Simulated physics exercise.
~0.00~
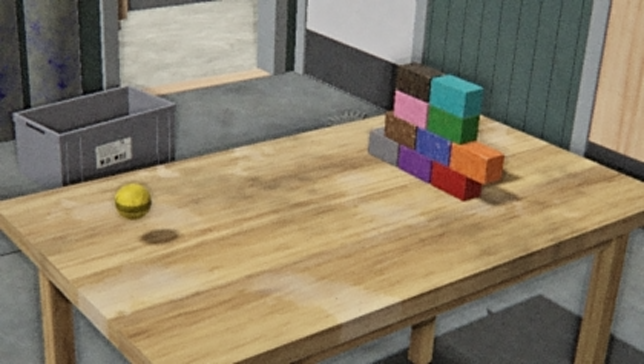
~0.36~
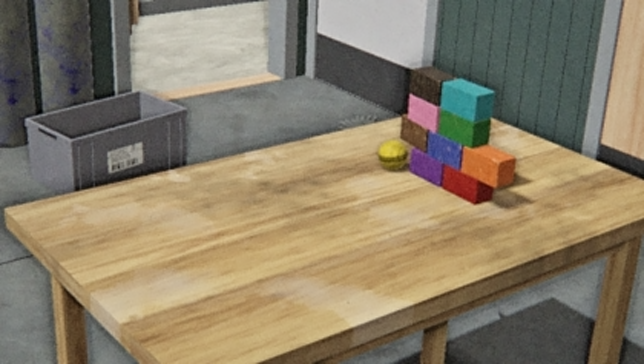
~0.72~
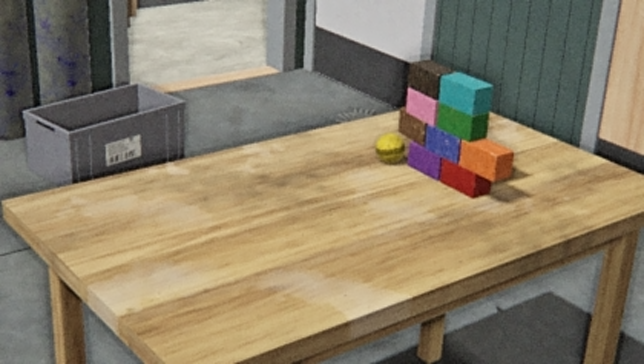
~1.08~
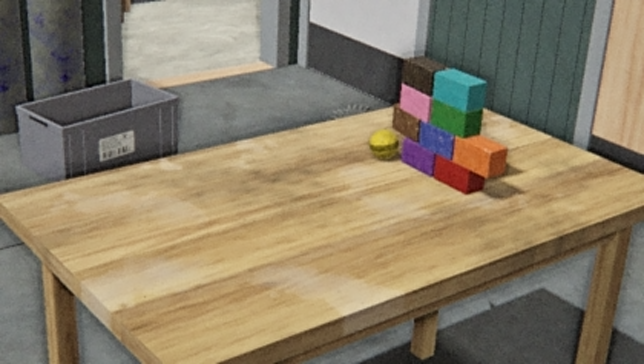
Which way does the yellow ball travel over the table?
The yellow ball travels to the right, towards the stack of coloured blocks.
